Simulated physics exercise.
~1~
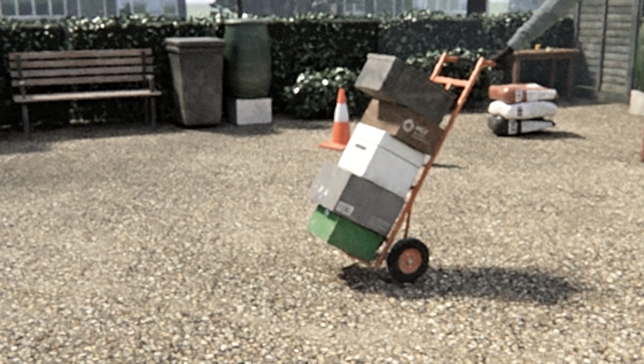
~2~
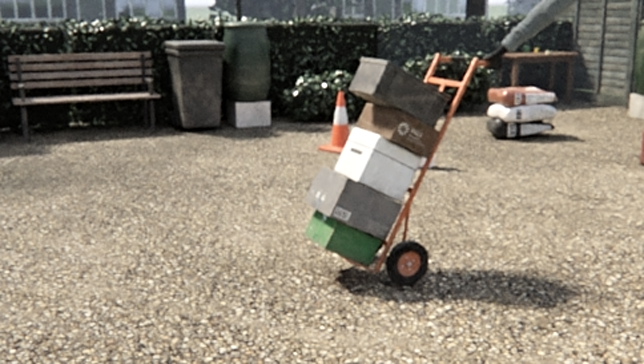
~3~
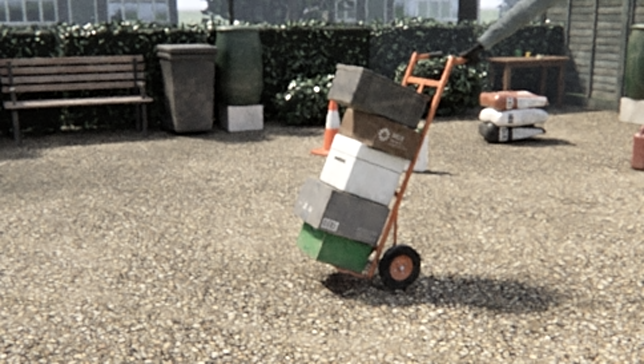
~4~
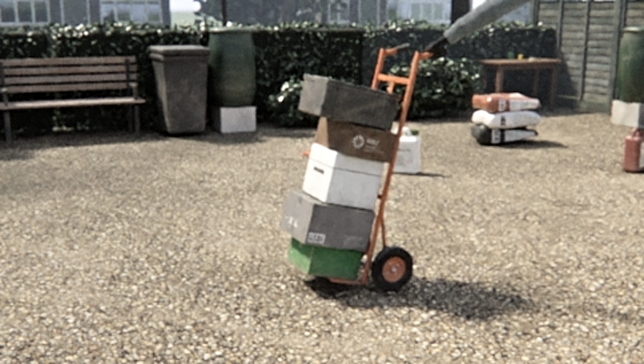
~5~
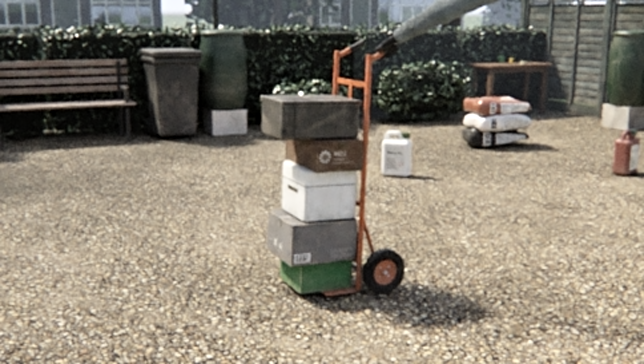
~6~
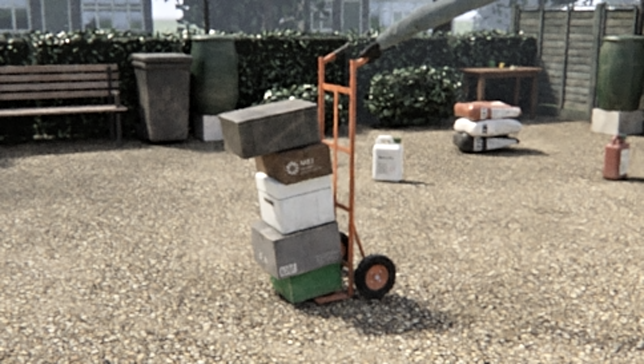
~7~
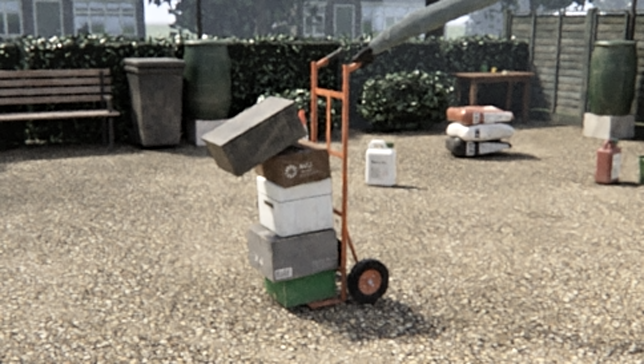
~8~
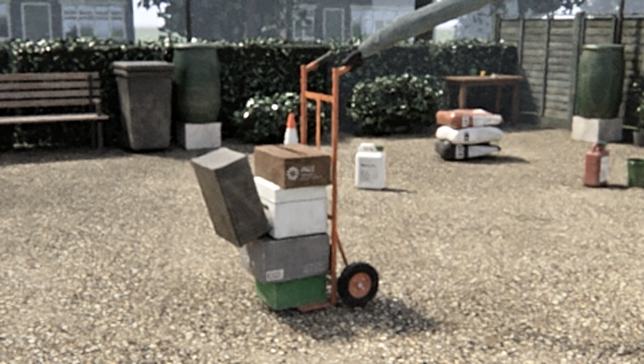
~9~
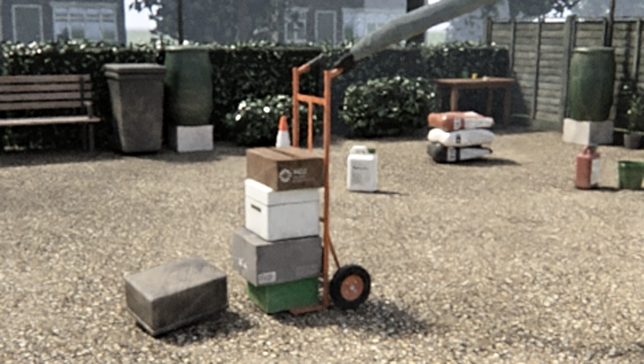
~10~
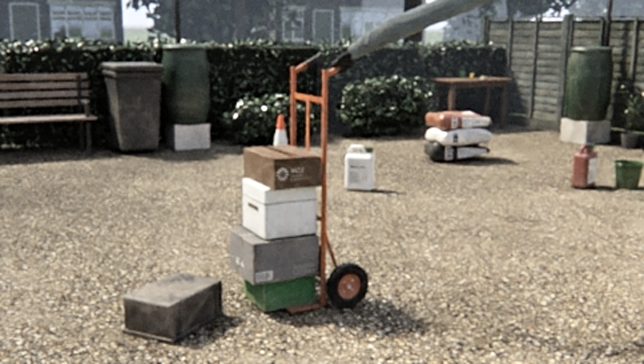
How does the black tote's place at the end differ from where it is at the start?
At the start the black tote sits on top of the stack on the leaning hand truck. At the end it lies on the gravel to the left of the upright truck.
